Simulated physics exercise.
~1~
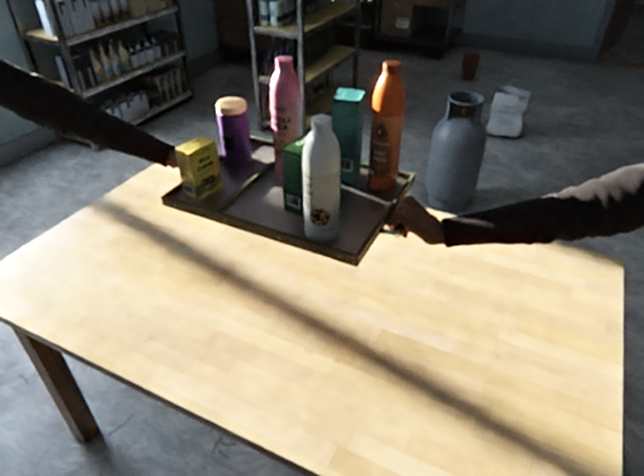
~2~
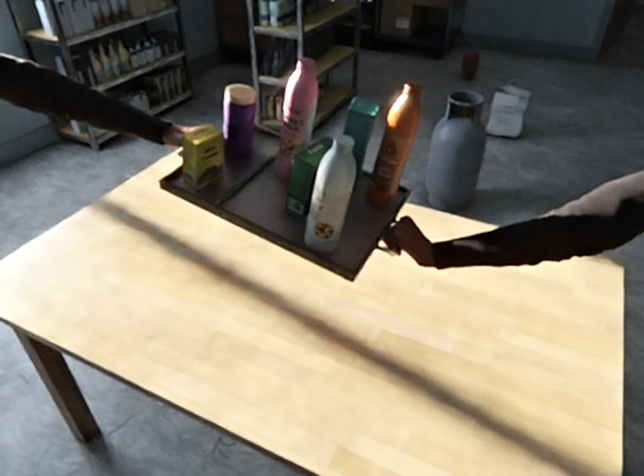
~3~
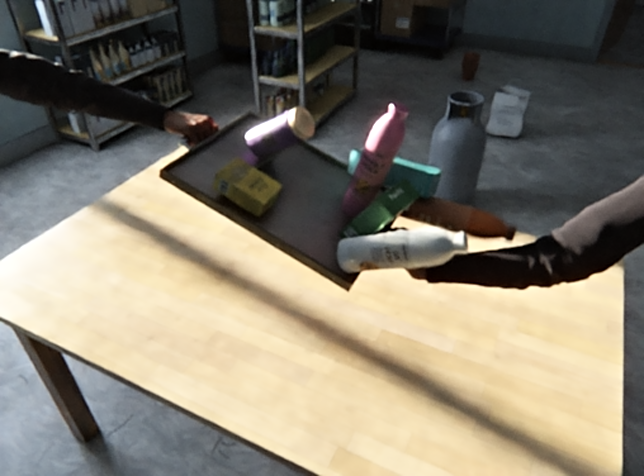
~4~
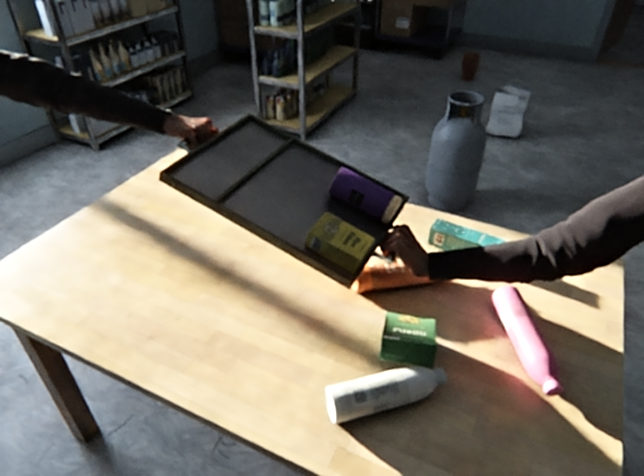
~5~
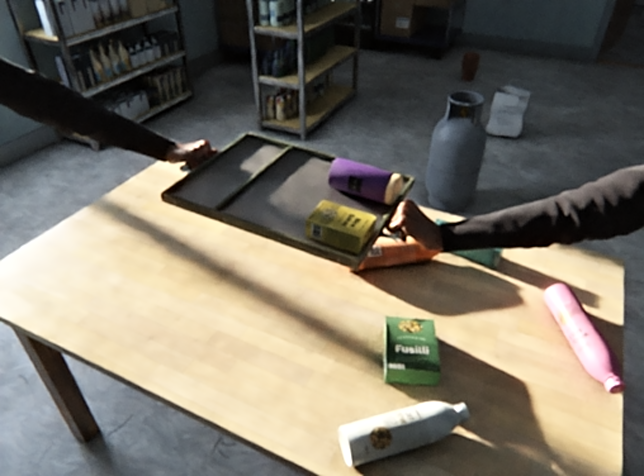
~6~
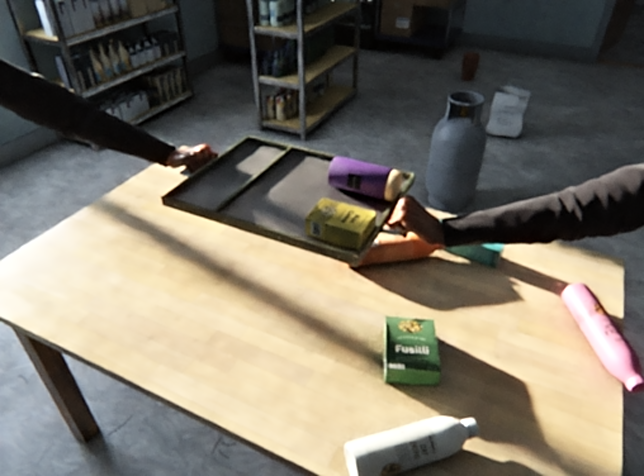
A tray held by two hands above a wooden table carries a purple jar, pink, white and orange bottles, and yellow, green and turquoise boxes. Its right edge dips, and the bottles and boxes begin to lean that way. As the tilt steepens, the bottles topple and slide off the right side with the green and turquoise boxes, while the jar and yellow box tip over. The hands then bring the tray back toward level. The purple jar and yellow box stay lying at its right end, while the fallen things rest on the table, the pink bottle having slid to the right edge.
